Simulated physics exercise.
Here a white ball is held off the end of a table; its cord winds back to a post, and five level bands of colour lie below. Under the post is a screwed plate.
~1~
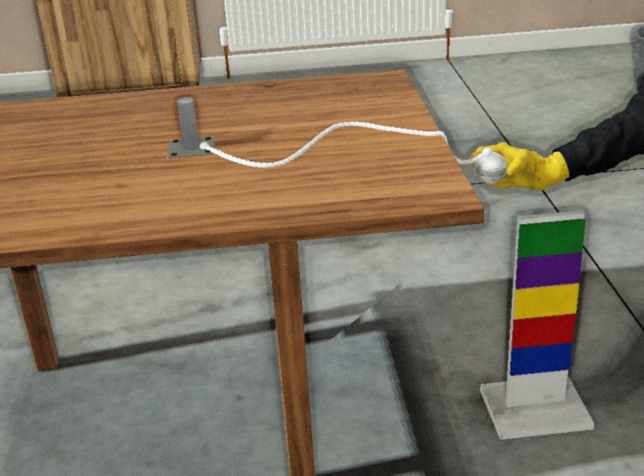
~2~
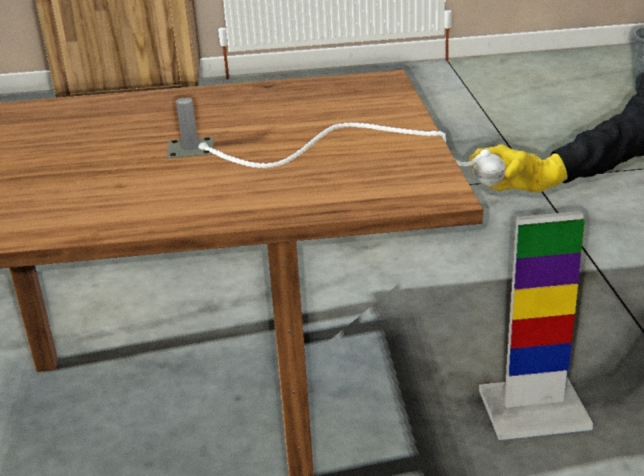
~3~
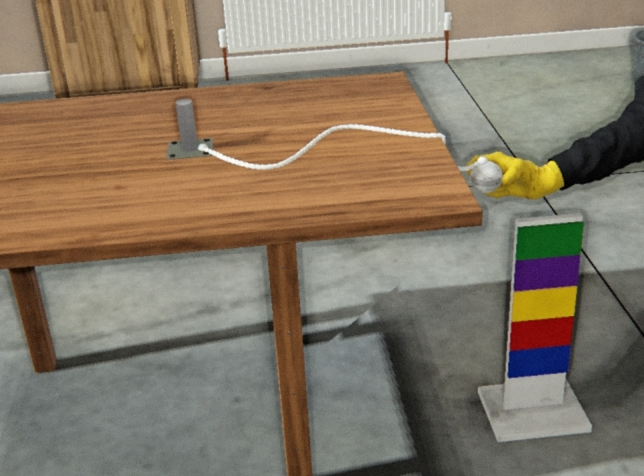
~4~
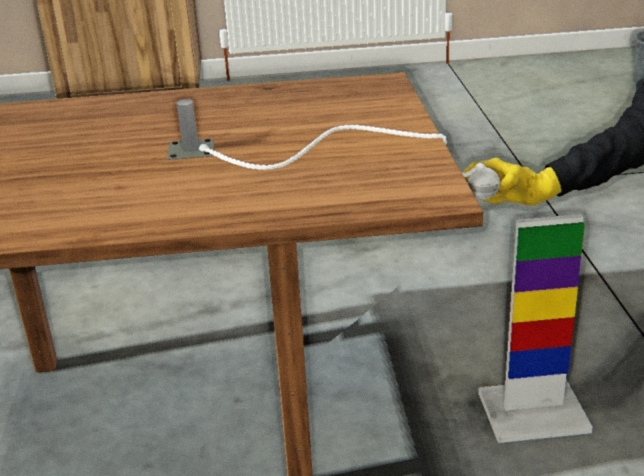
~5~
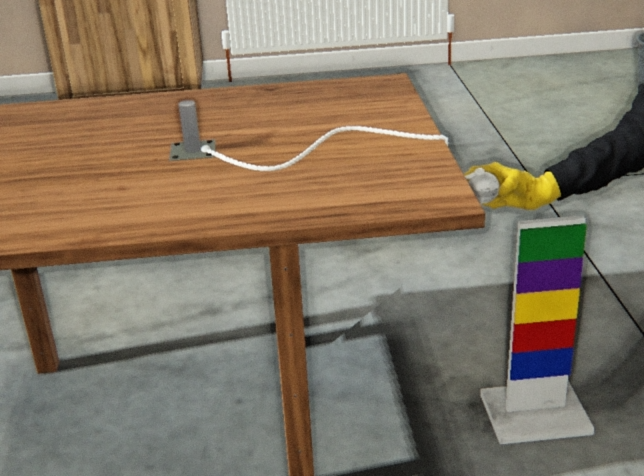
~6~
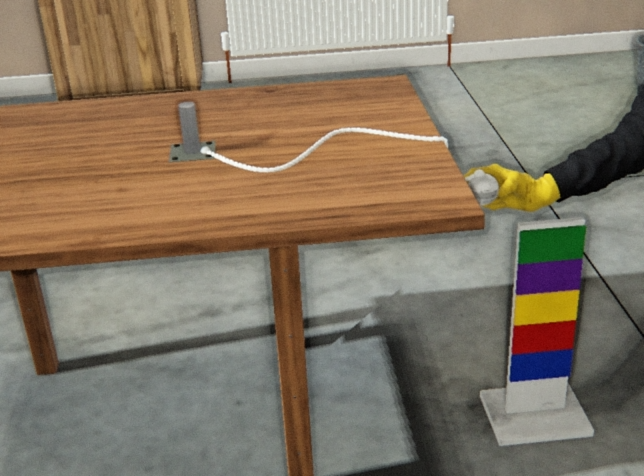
A yellow-gloved hand held a white ball on a cord just off the end of a wooden table, above a stand with five coloured bands, and lowered it slightly before keeping nearly still.
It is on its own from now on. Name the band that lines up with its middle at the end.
It lines up with purple.
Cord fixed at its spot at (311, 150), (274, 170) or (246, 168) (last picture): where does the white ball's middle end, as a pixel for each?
They end up at (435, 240), (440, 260) and (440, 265).
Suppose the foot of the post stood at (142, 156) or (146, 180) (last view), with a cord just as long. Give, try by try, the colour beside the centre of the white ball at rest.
Result per try, in order: Green / green.
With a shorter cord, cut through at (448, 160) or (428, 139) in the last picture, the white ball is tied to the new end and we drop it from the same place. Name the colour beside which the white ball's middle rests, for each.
Results, first to last: Green; higher than all five.
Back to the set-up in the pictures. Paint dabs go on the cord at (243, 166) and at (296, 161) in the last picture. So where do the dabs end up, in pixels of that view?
First point (265, 148), second point (327, 147).
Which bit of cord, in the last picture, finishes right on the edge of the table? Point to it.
Spot: Approx. (373, 132).
Early on, ball near (415, 277); level with purple.
Midway, ball near (453, 284); level with purple.
Finally, ball near (449, 286); level with purple. Its middle rests at the purple band.
